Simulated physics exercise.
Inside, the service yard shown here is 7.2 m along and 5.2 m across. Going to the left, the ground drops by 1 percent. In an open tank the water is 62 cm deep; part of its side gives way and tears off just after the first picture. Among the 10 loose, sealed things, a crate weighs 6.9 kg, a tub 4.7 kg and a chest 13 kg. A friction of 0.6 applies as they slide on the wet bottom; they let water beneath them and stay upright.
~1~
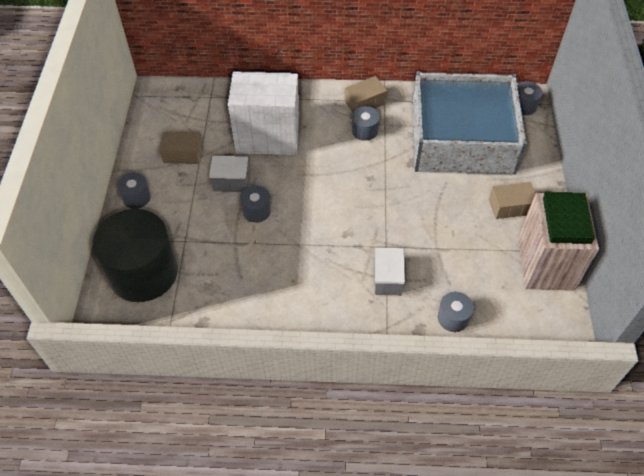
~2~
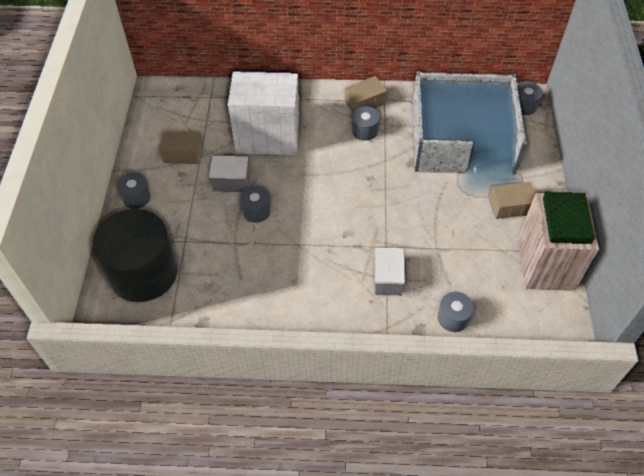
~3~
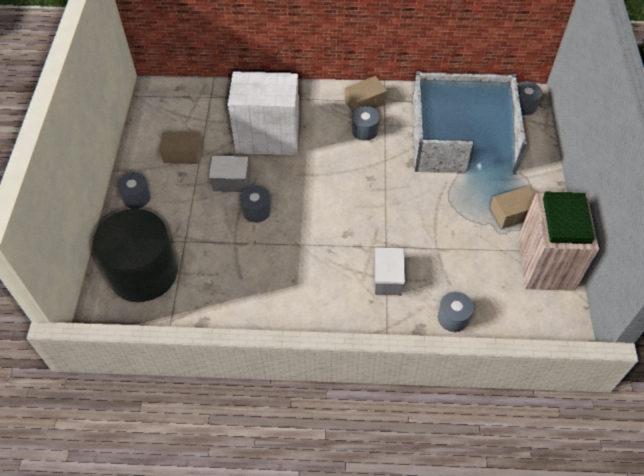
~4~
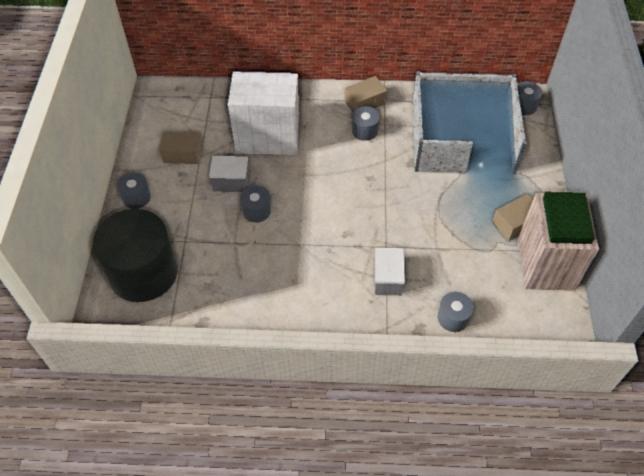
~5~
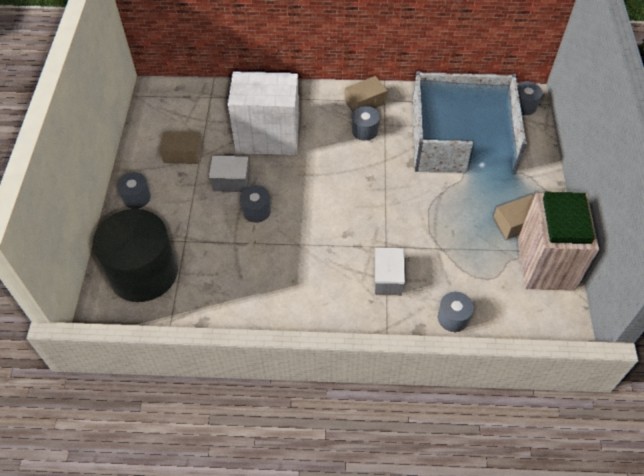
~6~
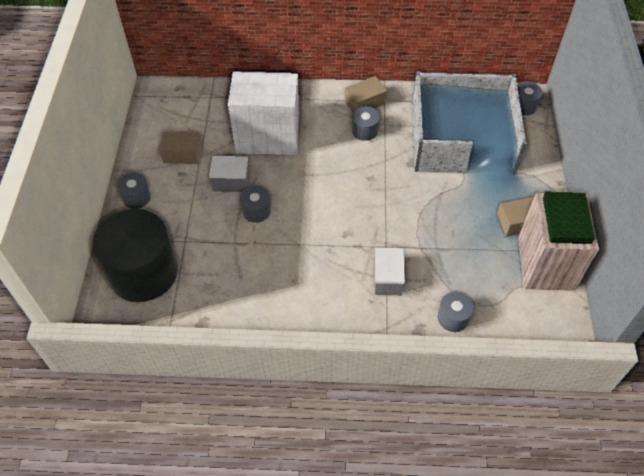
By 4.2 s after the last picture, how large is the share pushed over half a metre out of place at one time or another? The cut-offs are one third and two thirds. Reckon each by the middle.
The share is below one third.
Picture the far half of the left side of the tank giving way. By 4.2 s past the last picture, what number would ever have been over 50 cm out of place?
The answer would then be 5.
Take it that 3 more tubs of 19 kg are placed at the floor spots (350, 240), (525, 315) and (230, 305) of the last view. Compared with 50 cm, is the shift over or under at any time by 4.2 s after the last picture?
Answers in order are does not cross, does not cross and does not cross.
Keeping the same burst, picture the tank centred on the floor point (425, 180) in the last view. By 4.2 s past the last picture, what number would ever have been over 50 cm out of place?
In that case the number is 1.
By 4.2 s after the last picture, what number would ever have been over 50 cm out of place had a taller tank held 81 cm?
Then the count would be 4.
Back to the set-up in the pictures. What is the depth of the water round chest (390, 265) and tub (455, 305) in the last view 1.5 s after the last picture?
Close to 3 and 14 centimetres.
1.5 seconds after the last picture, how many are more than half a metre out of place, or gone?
At that moment it comes to 1.
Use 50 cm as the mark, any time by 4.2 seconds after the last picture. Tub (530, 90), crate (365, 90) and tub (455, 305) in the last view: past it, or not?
Well, in turn that's topping it, not reaching it, topping it.
Then, 0.4 s after the last picture 0 of 10 are over 50 cm from their spots; 1 afloat.
Then, 1.5 s after the last picture 1 of 10 are over 50 cm from their spots; 2 afloat.
Then, 2.8 s after the last picture 2 of 10 are over 50 cm from their spots; 2 afloat.
Then, 4.2 s after the last picture 3 of 10 are over 50 cm from their spots, and 3 have been at some point; 2 afloat.
